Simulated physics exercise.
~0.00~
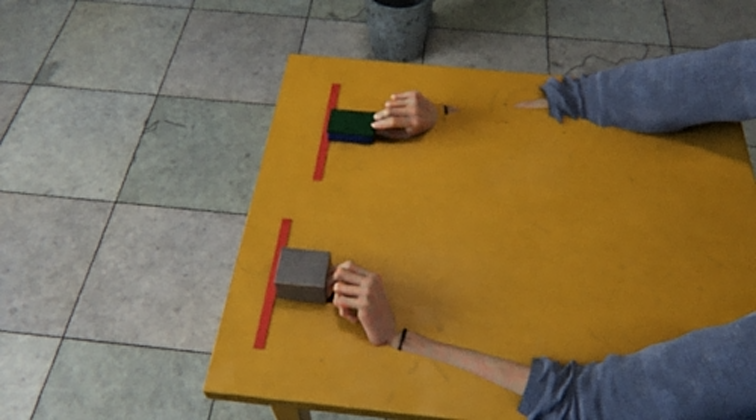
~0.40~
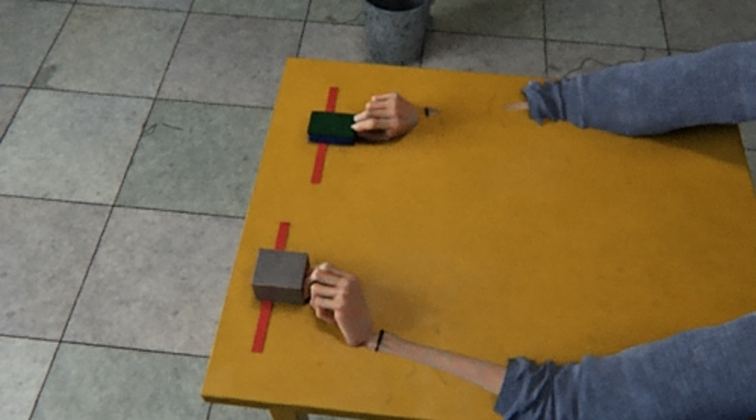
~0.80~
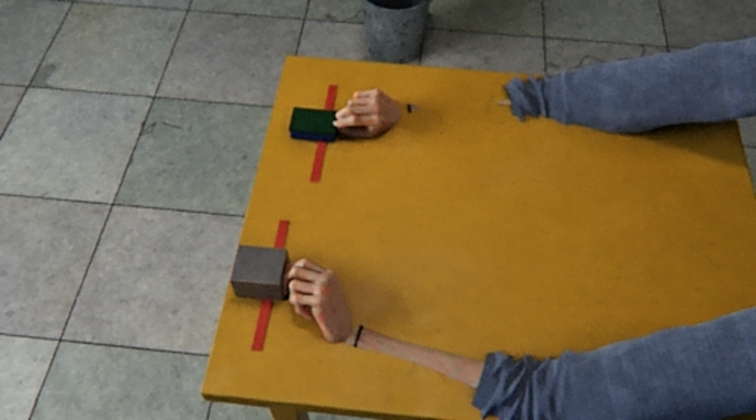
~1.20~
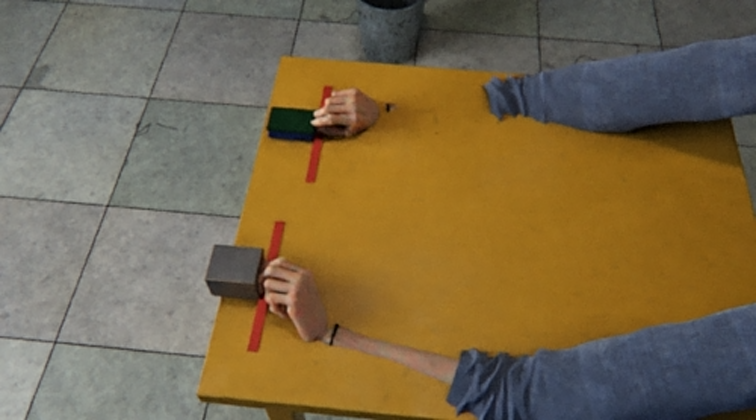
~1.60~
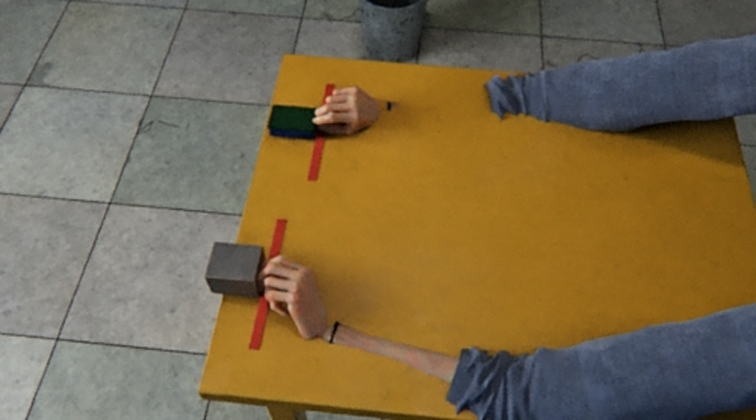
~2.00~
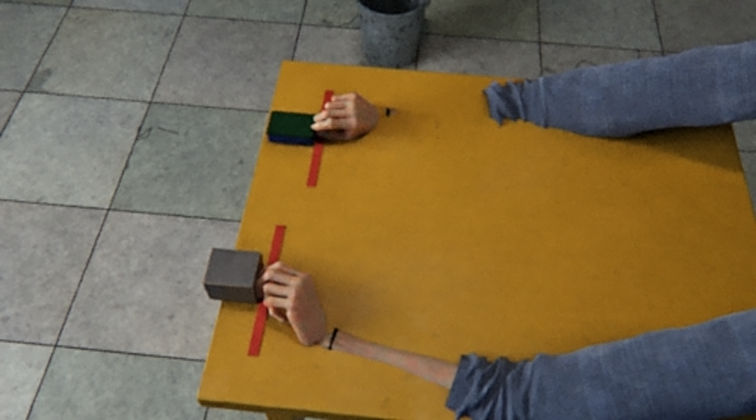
In the video, two hands push a blue sponge with a dark green top and a grey block leftward across red tape strips on a yellow table. The hands then stop near the tape, and both objects remain on the tabletop near its left edge.
